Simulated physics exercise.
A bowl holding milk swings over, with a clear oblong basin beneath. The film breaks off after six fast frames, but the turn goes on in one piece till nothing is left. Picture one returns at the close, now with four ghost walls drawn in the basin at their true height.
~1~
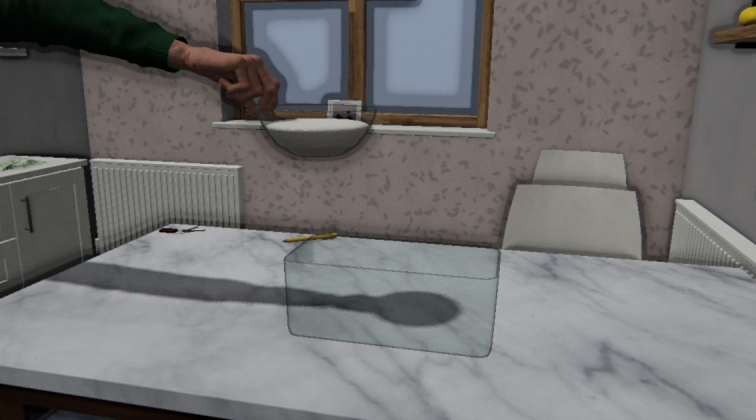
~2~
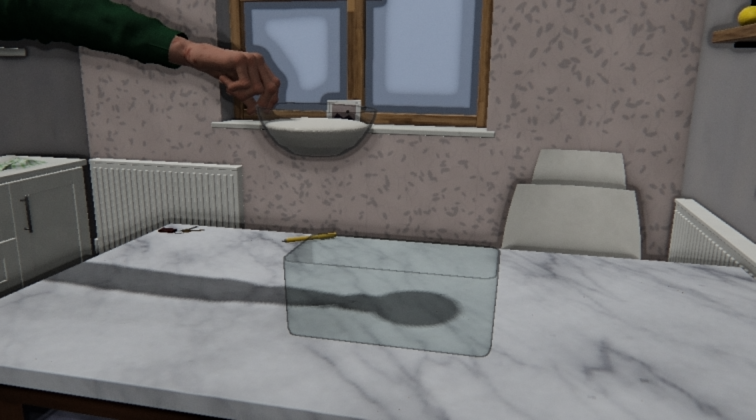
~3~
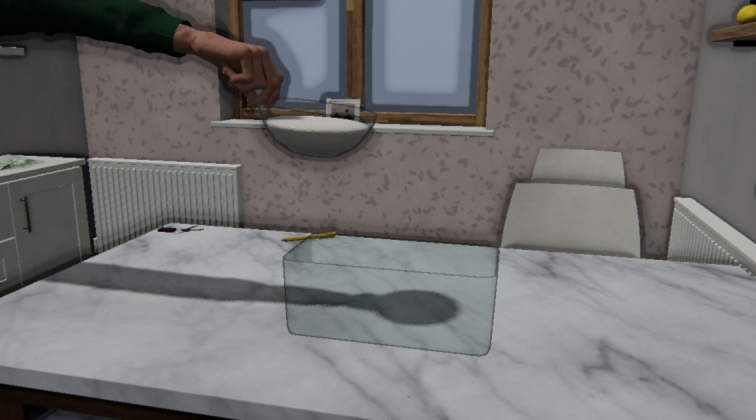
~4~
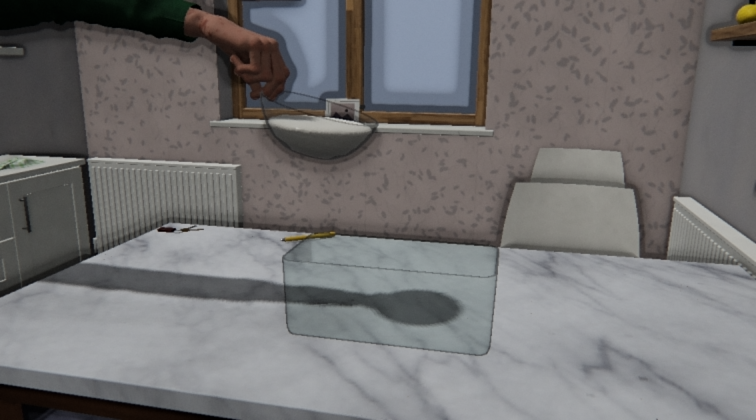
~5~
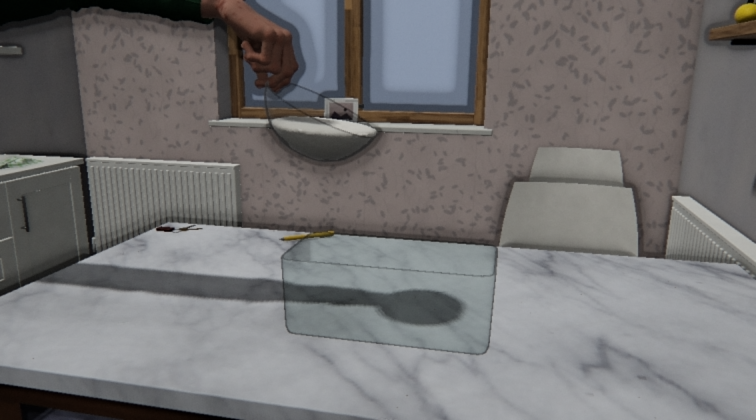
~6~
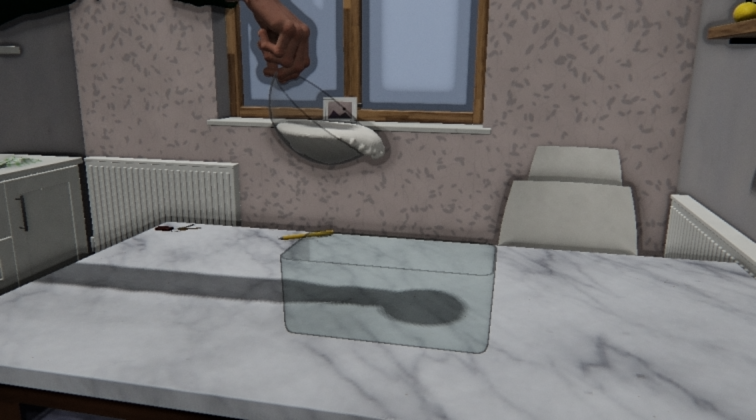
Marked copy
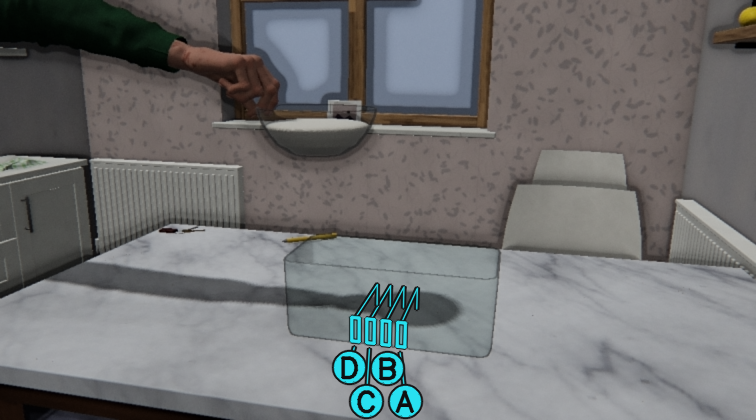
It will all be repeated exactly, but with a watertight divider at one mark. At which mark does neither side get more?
Go for A.
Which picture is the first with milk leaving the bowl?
Picture 5.
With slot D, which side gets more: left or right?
The right one.
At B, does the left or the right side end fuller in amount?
The right side.
On the marked copy, A at (400, 352); B at (384, 350); C at (369, 348); D at (354, 347).
With A, about 52 % ends left of the wall and 46 % right of it.
With B, about 31 % ends left of the wall and 68 % right of it.
With C, about 21 % ends left of the wall and 78 % right of it.
With D, about 15 % ends left of the wall and 83 % right of it.
